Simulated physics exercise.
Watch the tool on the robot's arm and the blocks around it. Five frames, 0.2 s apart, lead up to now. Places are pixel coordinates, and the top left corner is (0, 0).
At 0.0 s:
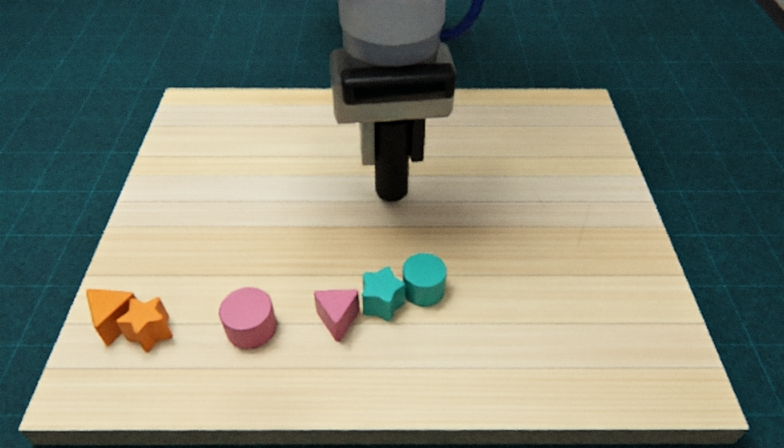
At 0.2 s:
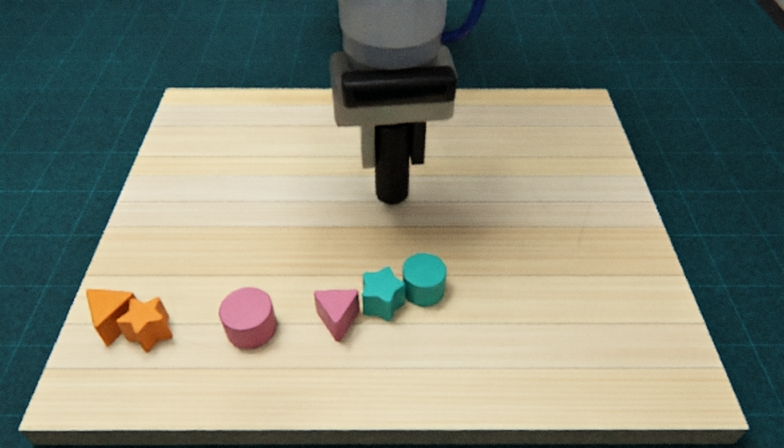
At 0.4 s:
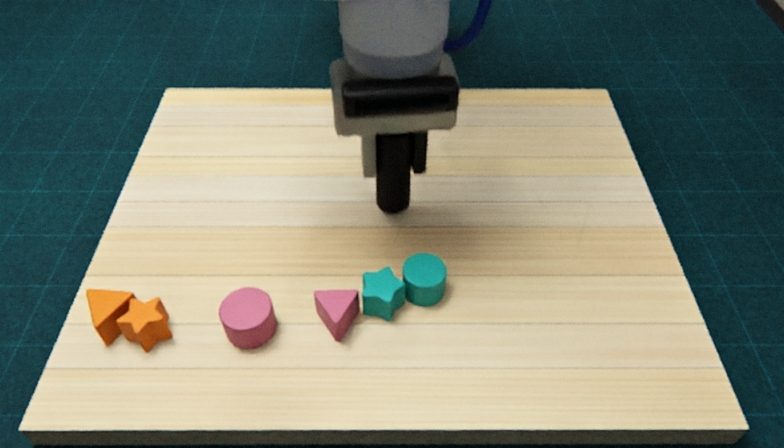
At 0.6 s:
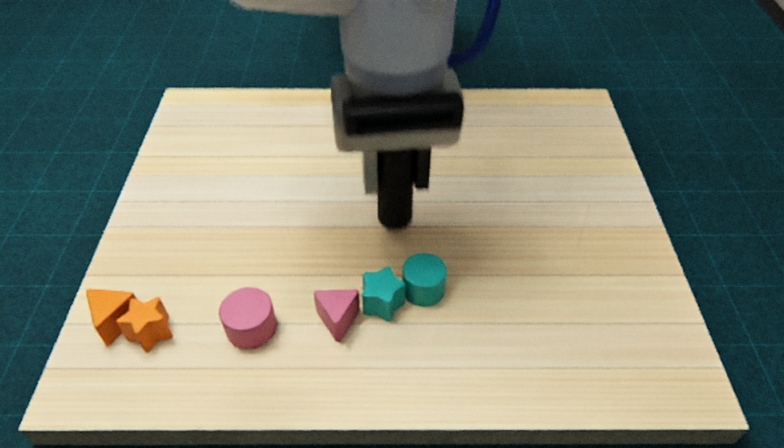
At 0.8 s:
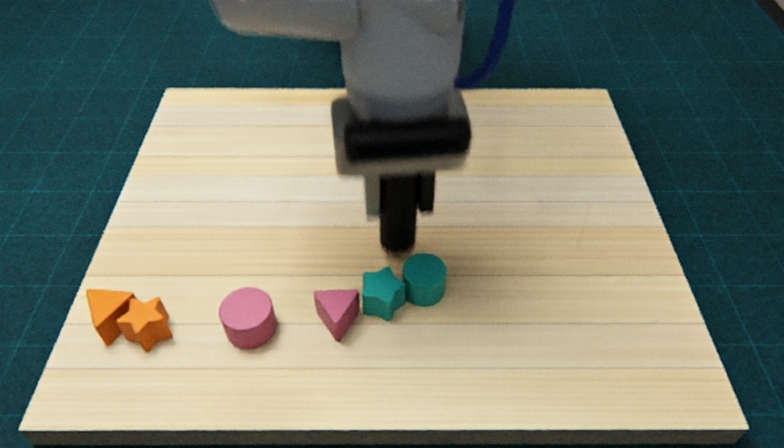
On a pale wooden board, a robot arm's dark tool moving down toward turquoise star and round blocks, all blocks staying still.
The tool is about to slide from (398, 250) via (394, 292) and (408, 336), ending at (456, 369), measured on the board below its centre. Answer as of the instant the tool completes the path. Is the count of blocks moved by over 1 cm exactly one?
I believe not.
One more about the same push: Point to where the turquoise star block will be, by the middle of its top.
I think it will end close to (368, 327).
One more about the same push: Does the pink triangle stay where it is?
That would be a yes.
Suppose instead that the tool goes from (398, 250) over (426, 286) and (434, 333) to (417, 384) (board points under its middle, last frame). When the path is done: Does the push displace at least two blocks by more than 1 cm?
No, that is not how it ends up.
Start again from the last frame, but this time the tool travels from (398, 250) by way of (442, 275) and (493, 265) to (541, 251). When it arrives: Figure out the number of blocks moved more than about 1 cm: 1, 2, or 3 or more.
Going by the path, one of them shifts by more than about 1 cm.
The first path, step by step. One third of the way, tool at (394, 283); turquoise star block at (374, 303), turned 15° clockwise; turquoise circular block at (434, 286).
Two thirds of the way, tool at (409, 328); turquoise star block at (368, 327), turned 80° clockwise; turquoise circular block at (450, 304).
At the end, tool at (457, 361); pink triangle still; turquoise star block at (368, 327), turned 80° clockwise; turquoise circular block at (458, 306).
